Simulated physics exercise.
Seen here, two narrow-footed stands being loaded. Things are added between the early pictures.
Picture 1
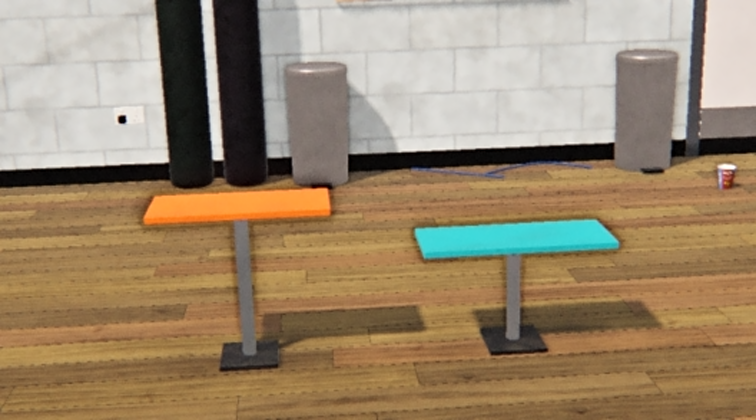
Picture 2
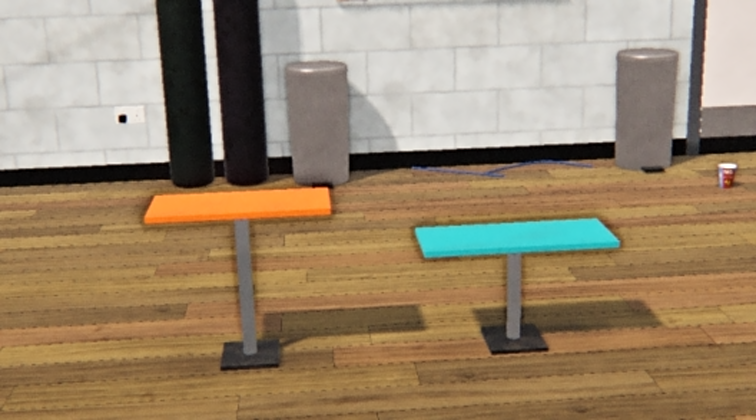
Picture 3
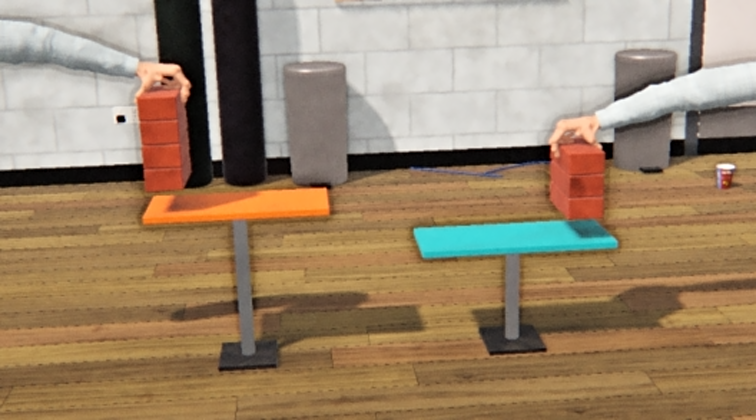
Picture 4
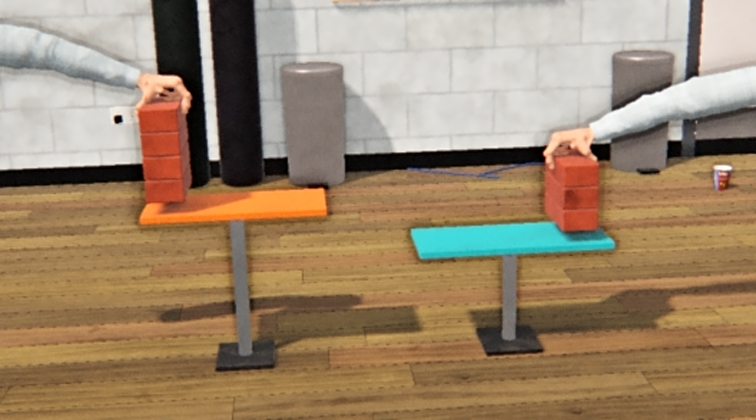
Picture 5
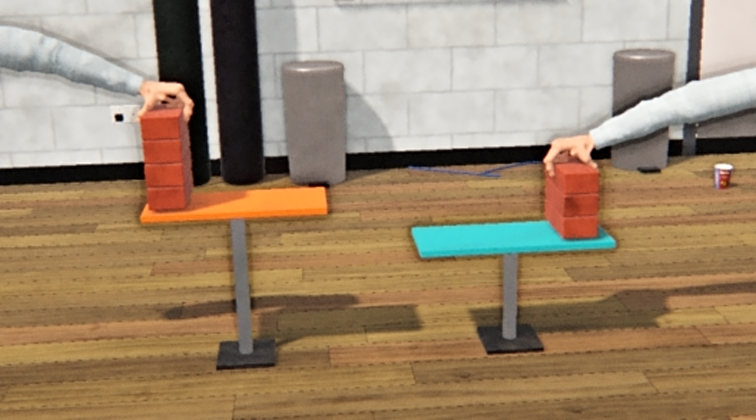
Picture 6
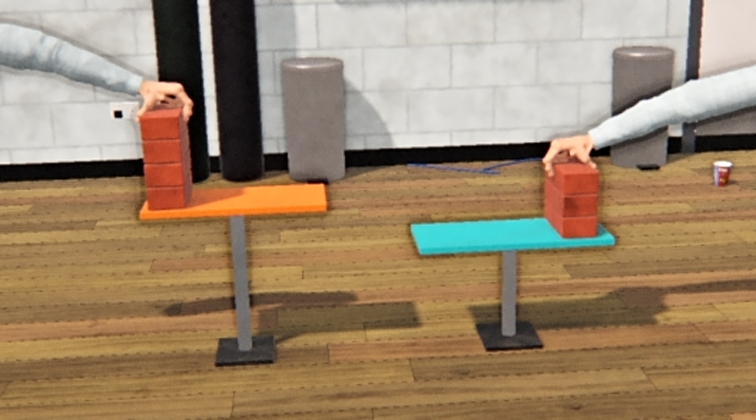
At first, an orange stand and a lower turquoise stand sit empty on a wooden floor. Then two hands reach in from either side, lowering a stack of red bricks onto the left end of the orange top and another onto the right end of the turquoise one, still gripping both.
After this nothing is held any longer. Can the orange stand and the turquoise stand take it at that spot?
Outcome: The orange stand overbalances, the turquoise stand overbalances.
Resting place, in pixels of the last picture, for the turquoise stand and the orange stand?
About (600, 258), and the other about (78, 285).
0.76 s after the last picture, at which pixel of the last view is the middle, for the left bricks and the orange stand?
The left bricks around (29, 263); the orange stand around (109, 242).
Then, 0.52 s after the last picture, orange stand tipped 16° from how it was near (189, 202); turquoise stand tipped 30° from how it was near (568, 233).
Then, 0.76 s after the last picture, orange stand tipped 50° from how it was near (109, 242); turquoise stand tipped 67° from how it was near (614, 252).
At rest, the orange stand tips up, near (78, 285); the turquoise stand tips up, near (601, 258).
